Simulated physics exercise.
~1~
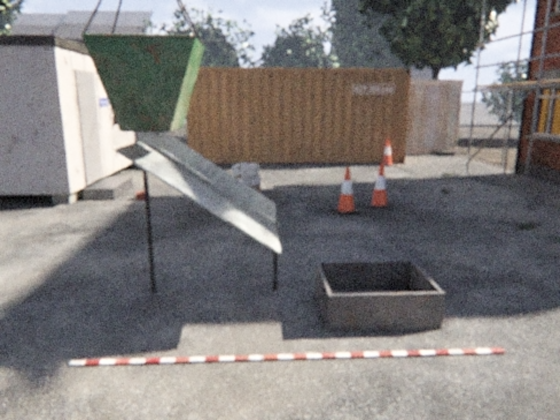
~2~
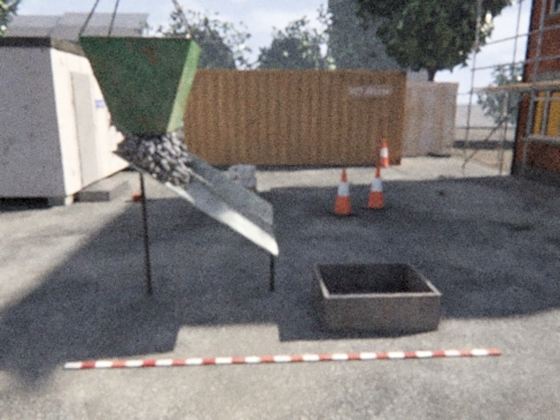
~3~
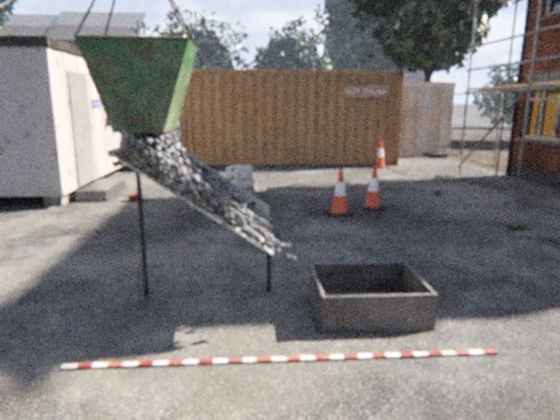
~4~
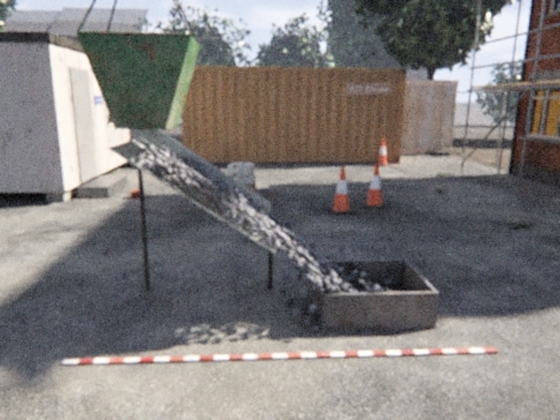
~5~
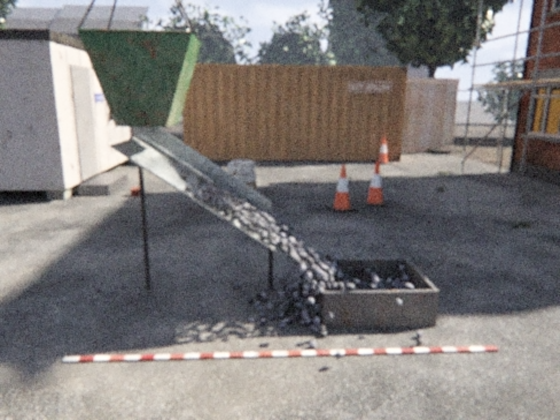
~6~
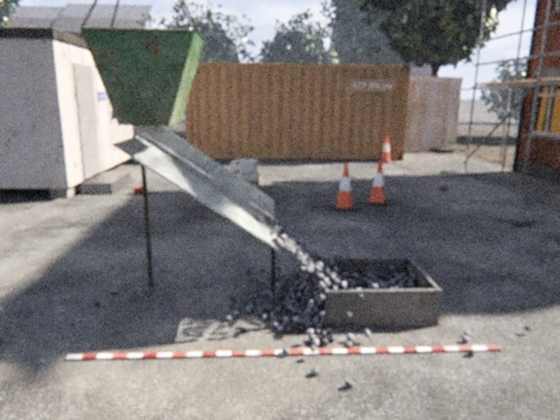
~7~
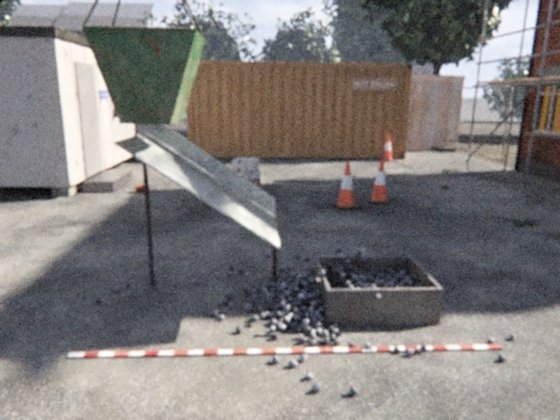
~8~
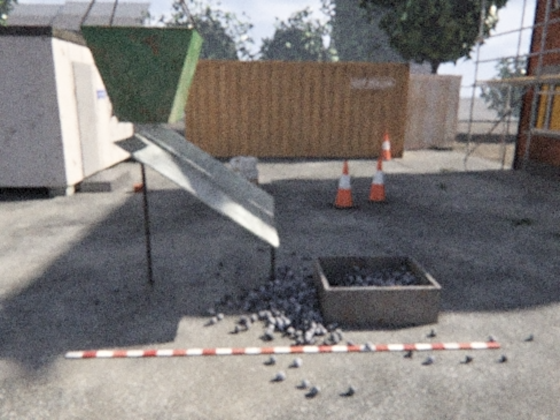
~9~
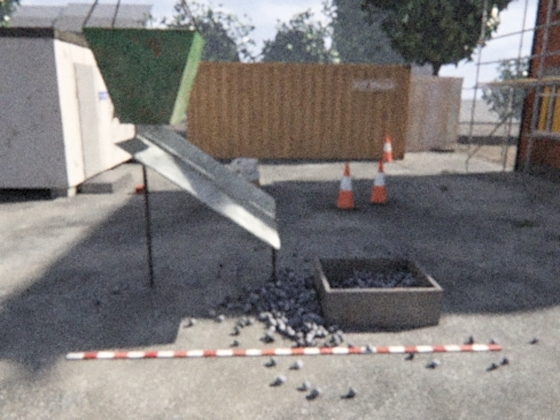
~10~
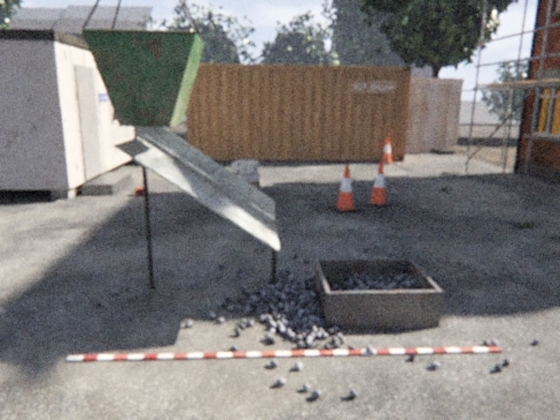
At first, a green skip hangs above a tilted steel chute in a paved yard, with a low open bin below and a striped staff lying in front. Grey stones drop from the skip onto the top of the chute and slide down to the right. The stream reaches the lower edge and pours into the bin, while many stones spill against its left side. The flow thins until the chute is bare, and a few stones roll forward past the staff. Finally, slightly over half lie in the bin, most others heap left of it, and a few sit scattered to the right.
